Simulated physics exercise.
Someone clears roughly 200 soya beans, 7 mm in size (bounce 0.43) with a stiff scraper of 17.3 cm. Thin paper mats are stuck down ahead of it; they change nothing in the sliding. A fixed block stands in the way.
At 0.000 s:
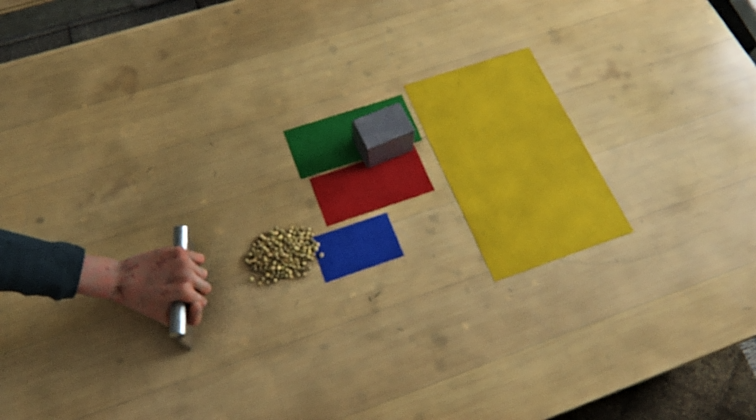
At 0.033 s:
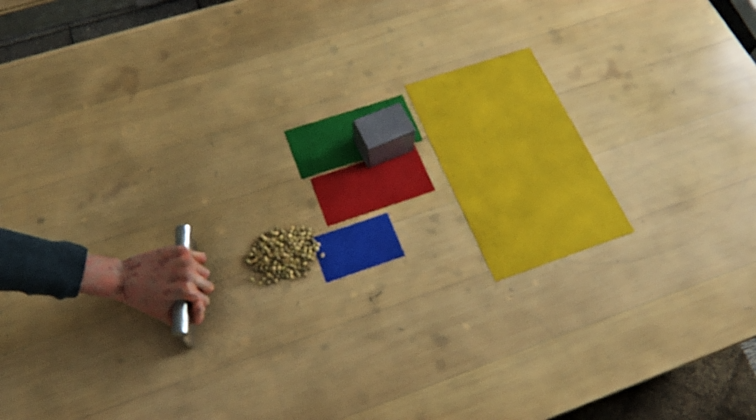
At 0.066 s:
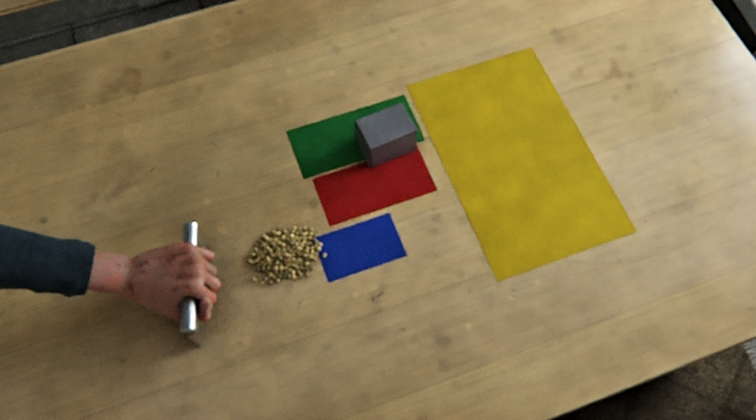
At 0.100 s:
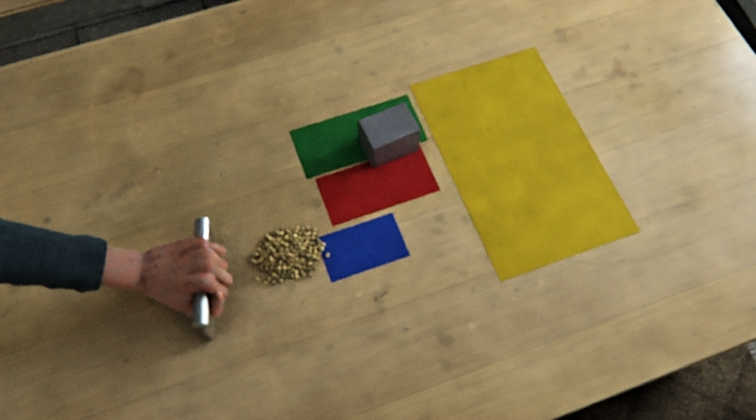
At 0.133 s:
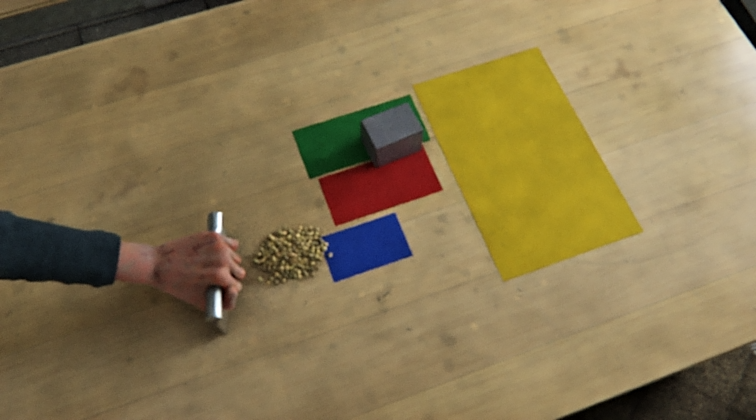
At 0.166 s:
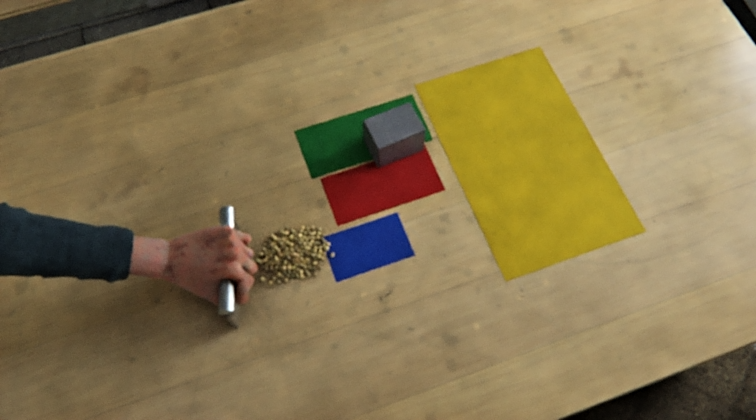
On a wooden table with green, red, blue and yellow mats and a gray block, a hand slid a metal scraper a short way right, up close to a small pile of pale beans that stayed put.
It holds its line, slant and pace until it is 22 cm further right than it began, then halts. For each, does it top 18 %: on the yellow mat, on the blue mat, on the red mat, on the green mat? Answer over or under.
Yellow mat: Under, blue mat: Over, red mat: Over, green mat: Under.
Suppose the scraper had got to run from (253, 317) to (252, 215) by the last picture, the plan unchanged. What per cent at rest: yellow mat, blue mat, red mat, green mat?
Yellow mat 0, blue mat 35, red mat 25, green mat 0.
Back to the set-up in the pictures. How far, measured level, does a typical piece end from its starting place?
Some 10 cm.
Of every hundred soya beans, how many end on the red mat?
Roughly 30 per cent.
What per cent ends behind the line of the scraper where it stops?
About 0 per cent.
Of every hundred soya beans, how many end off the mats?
Some 20 per cent.
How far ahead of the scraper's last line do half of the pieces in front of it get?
Some 4 cm.
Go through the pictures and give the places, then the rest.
The first frame shows scraper from (182, 339) to (185, 234); moved 0.0 cm; pieces shifted so far, 0; middle of the spill at (281, 251); blue mat at (357, 247); red mat at (372, 185); green mat at (353, 136); yellow mat at (513, 155); block at (384, 126).
The second frame shows scraper from (184, 338) to (187, 233); moved 0.3 cm; pieces shifted so far, 0; middle of the spill at (282, 251).
The third frame shows scraper from (192, 335) to (194, 231); moved 1.1 cm; pieces shifted so far, 0; middle of the spill at (284, 251).
The fourth frame shows scraper from (204, 329) to (206, 226); moved 2.6 cm; pieces shifted so far, 0; middle of the spill at (287, 251).
The fifth frame shows scraper from (217, 323) to (218, 221); moved 4.3 cm; pieces shifted so far, 0; middle of the spill at (290, 251).
The sixth frame shows scraper from (230, 317) to (230, 215); moved 6.0 cm; pieces shifted so far, 0; middle of the spill at (292, 251); blue mat at (368, 247); red mat at (383, 184); green mat at (363, 135); yellow mat at (524, 155); block at (394, 125). Its speed is about 0.51 m/s, heading 12 degrees away from the viewer.
After 0.36 s, scraper 16 cm from its start, spill 11 cm wide; blue mat 5 %, off the mats 95 %.
After 0.56 s, scraper 22 cm from its start, spill 16 cm wide; blue mat 50 %, red mat 30 %, off the mats 20 %.
Then, at 0.73 s, scraper 22 cm from its start, spill 17 cm wide; blue mat 50 %, red mat 30 %, off the mats 20 %.
At rest (1.0 s), blue mat 50 %, red mat 30 %, green mat 0 %, yellow mat 0 %, off the mats 20 %.
